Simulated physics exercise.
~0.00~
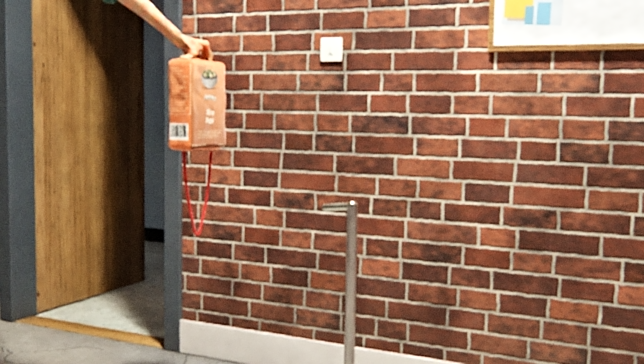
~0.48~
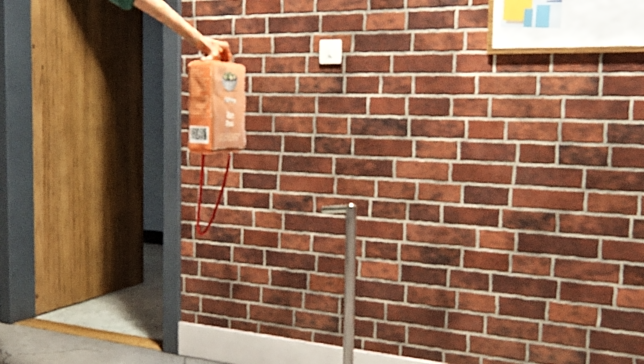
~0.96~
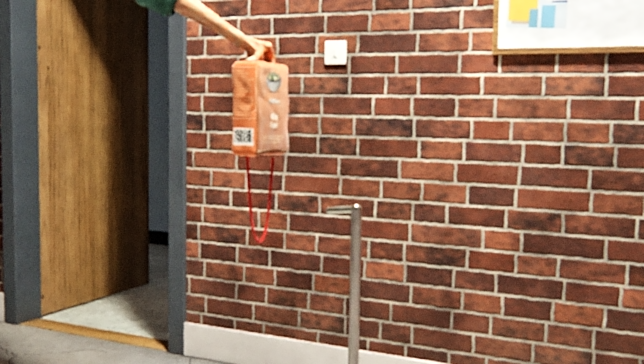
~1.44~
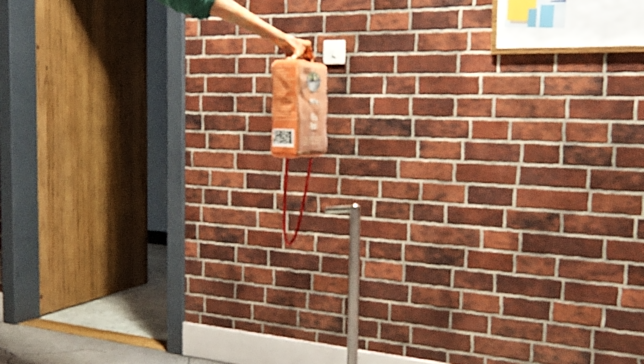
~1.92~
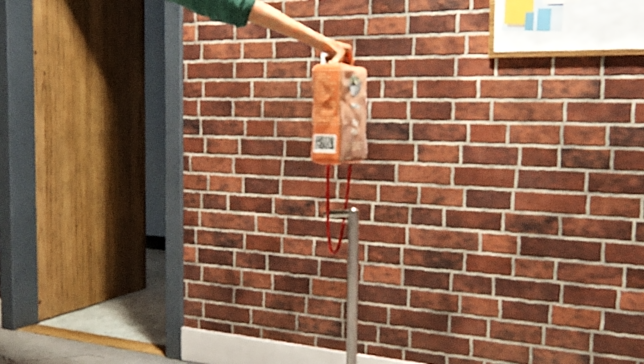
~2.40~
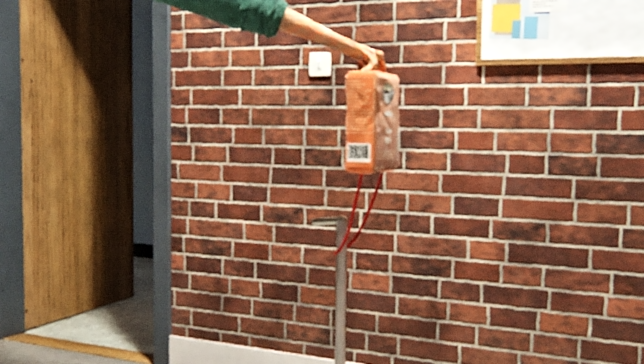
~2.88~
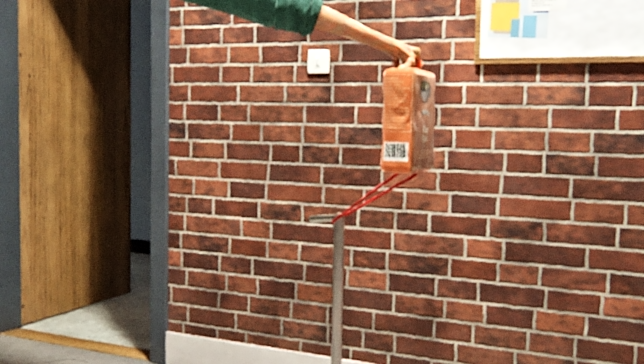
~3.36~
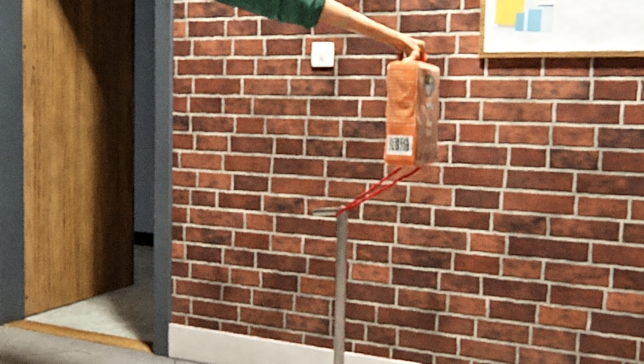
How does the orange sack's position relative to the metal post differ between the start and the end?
At the start the orange sack is well to the left of the post, near the doorway. At the end it is just to the right of the post, held above it with its loop caught.
The video shows a hand carrying an upright orange sack rightward along a brick wall, its red cord loop hanging below. The sack passes over a metal post, the loop catches on the hook at its top and pulls tight, and the hand stops with the sack just past the post.
